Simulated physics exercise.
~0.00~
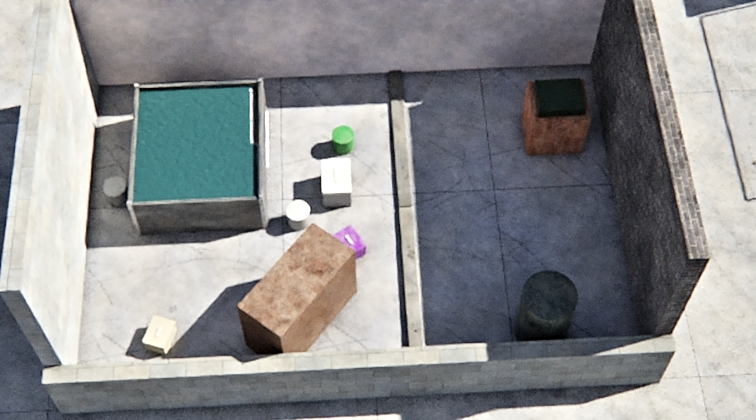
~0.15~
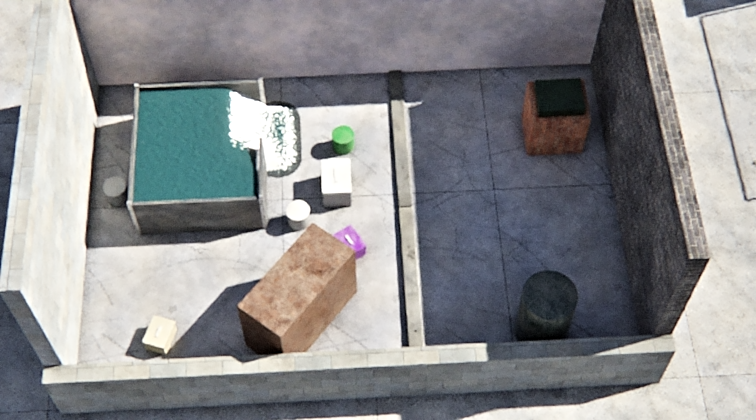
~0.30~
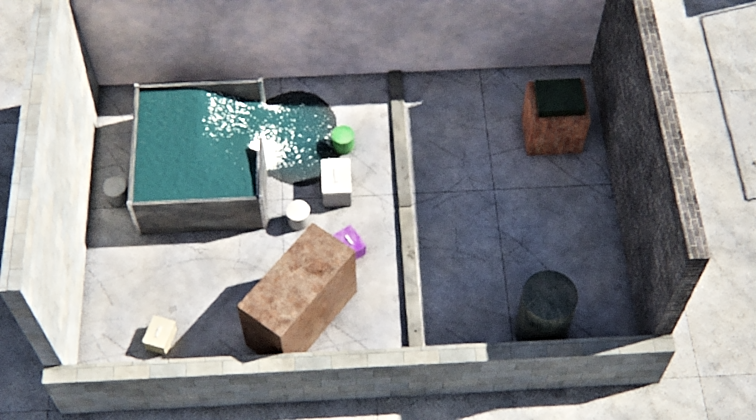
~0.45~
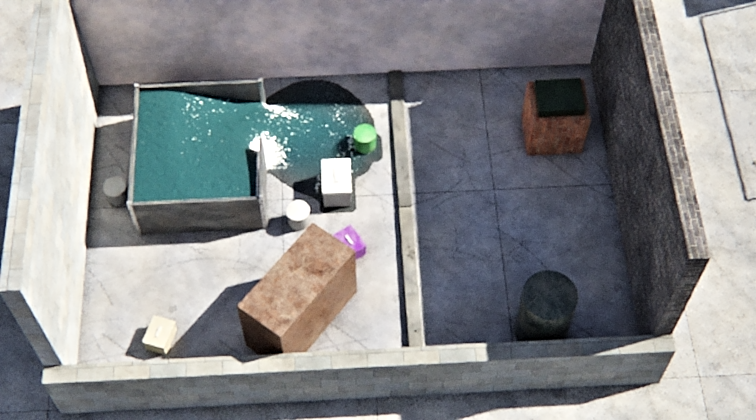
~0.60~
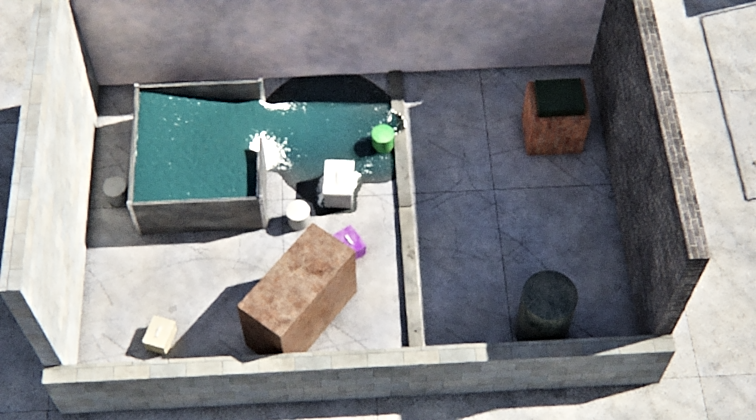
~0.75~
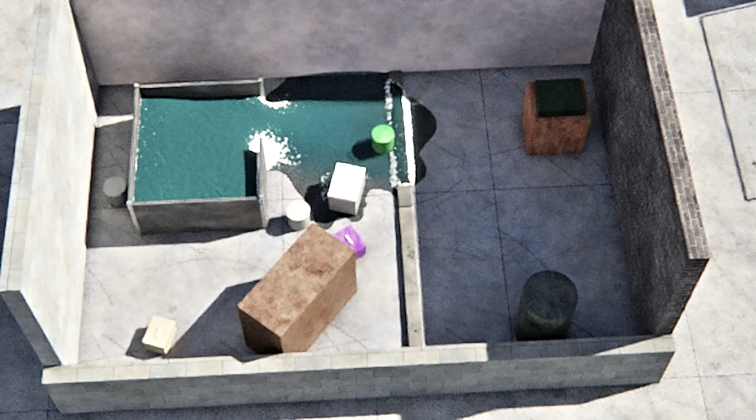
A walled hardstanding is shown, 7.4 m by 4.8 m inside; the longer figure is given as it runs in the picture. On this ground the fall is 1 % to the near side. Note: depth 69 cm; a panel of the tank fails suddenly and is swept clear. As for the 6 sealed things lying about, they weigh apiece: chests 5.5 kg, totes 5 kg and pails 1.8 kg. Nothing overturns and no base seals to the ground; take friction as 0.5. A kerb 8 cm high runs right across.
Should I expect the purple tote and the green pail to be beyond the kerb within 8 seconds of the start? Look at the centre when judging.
As for the purple tote, it ends up short, while the green pail makes it across.
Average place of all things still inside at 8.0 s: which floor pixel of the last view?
That lands at roughly (287, 269).
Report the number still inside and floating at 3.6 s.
1 at that moment.
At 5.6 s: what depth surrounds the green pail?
I'd put it at about 21 cm.
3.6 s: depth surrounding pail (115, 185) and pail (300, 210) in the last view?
Depth approx. 0 cm / 0 cm.
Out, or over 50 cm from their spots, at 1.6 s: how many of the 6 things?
I make it 2 by then.
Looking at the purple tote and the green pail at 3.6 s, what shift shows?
About 0 and 500 cm.
After 1.6 s the purple tote is near (349, 240), 0.0 m from its start, aground; the green pail is near (438, 161), 1.4 m from its start, afloat; 1 of 6 are over the mark; 1 afloat.
After 3.6 s the purple tote is near (348, 241), 0.0 m from its start, aground; the green pail is near (627, 324), 4.8 m from its start, afloat; 1 of 6 are over the mark; 1 afloat.
After 5.6 s the purple tote is near (313, 244), 0.5 m from its start, aground; the green pail is near (618, 313), 4.6 m from its start, afloat; 1 of 6 are over the mark; 2 afloat.
After 8.0 s the purple tote is near (291, 237), 0.8 m from its start, aground; the green pail is near (517, 276), 3.3 m from its start, afloat; 1 of 6 are over the mark; 2 afloat.
